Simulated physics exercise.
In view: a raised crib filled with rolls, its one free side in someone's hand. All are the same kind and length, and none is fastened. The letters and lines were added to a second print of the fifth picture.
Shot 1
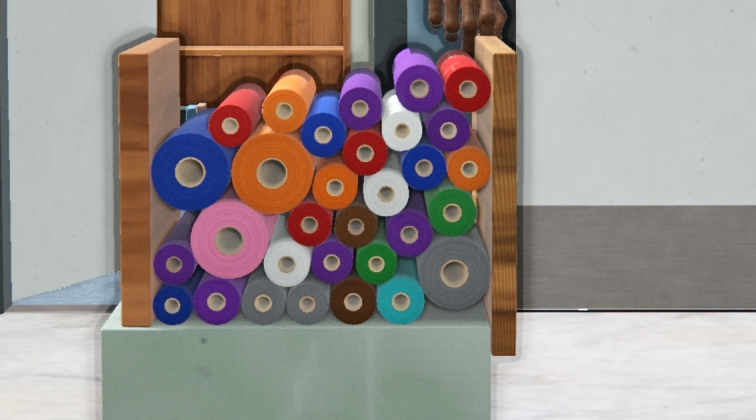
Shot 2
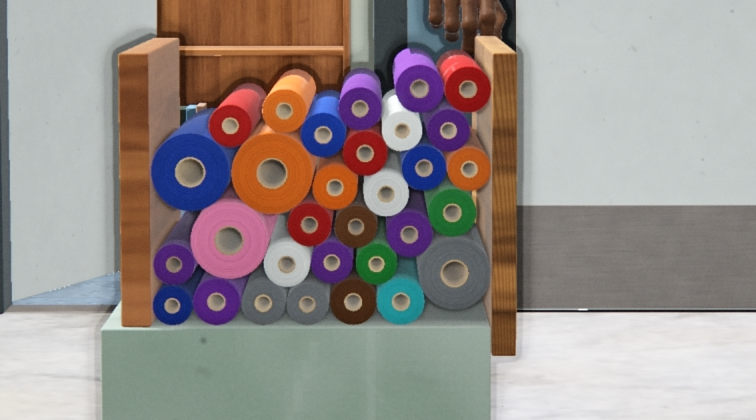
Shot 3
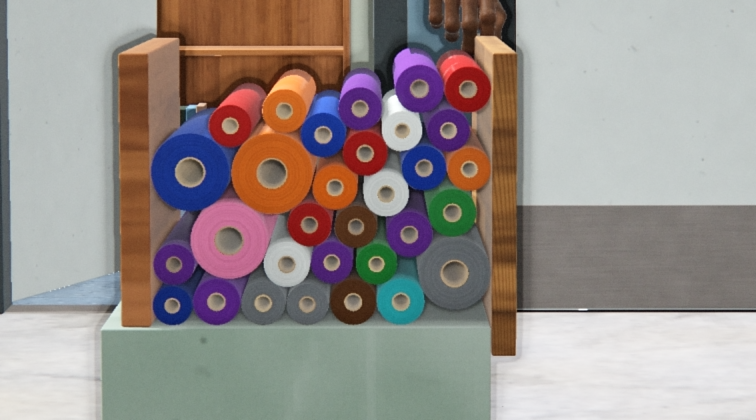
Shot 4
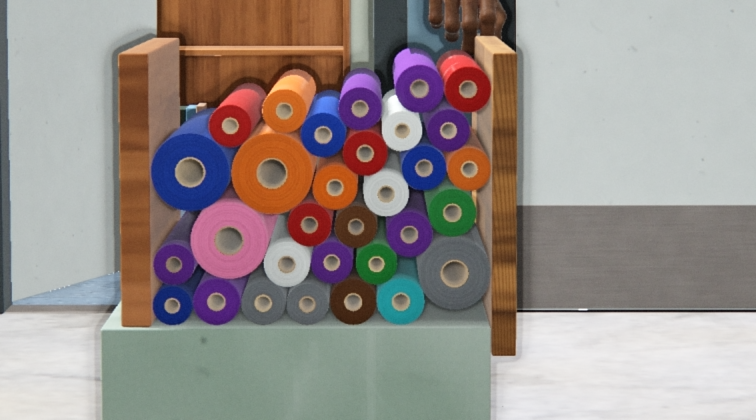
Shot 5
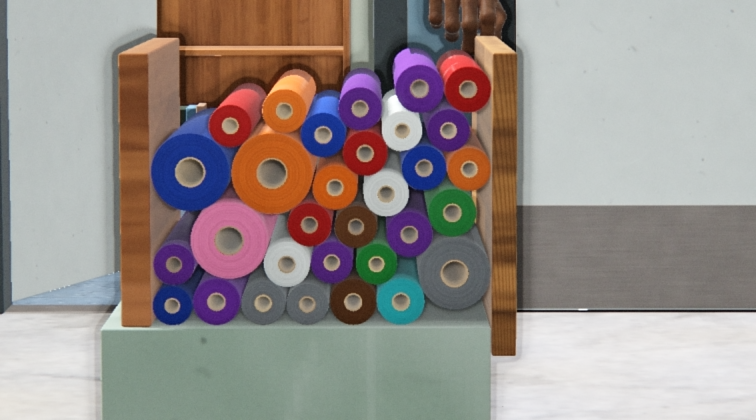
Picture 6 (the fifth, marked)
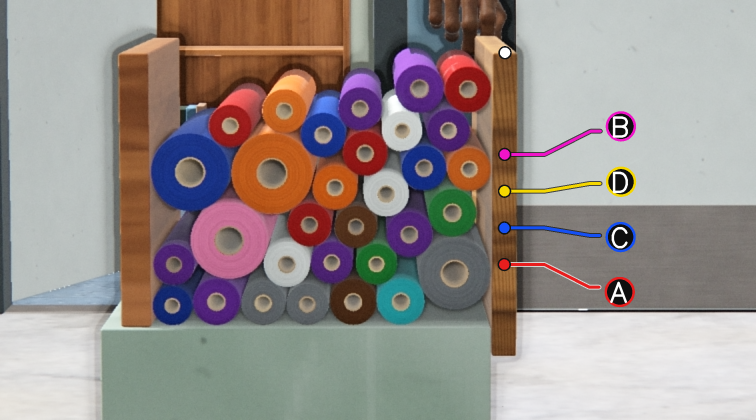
Nothing visibly moves among the stacked rolls of blue, orange, pink, purple, gray and other colors, which stay packed between two upright wooden boards on a pale green block. At the top right, a dark hand stays just behind the right-hand board, and the scene ends looking as it began.
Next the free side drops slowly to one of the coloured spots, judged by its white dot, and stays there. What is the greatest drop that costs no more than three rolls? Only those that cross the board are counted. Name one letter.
D is the limit.
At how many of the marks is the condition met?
Two of the four.
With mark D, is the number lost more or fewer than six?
At D, fewer than six.
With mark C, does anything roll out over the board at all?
Yes.
On the marked copy, A at (505, 264); B at (505, 155); C at (505, 228); D at (505, 192); the white dot at (505, 53).
With D. Early on, top of the board (492, 122).
Further on, top of the board (491, 191).
At the end, top of the board (491, 191), one out over the board.
As for the rest, A more than three out over the board; B none out over the board; C four out over the board.
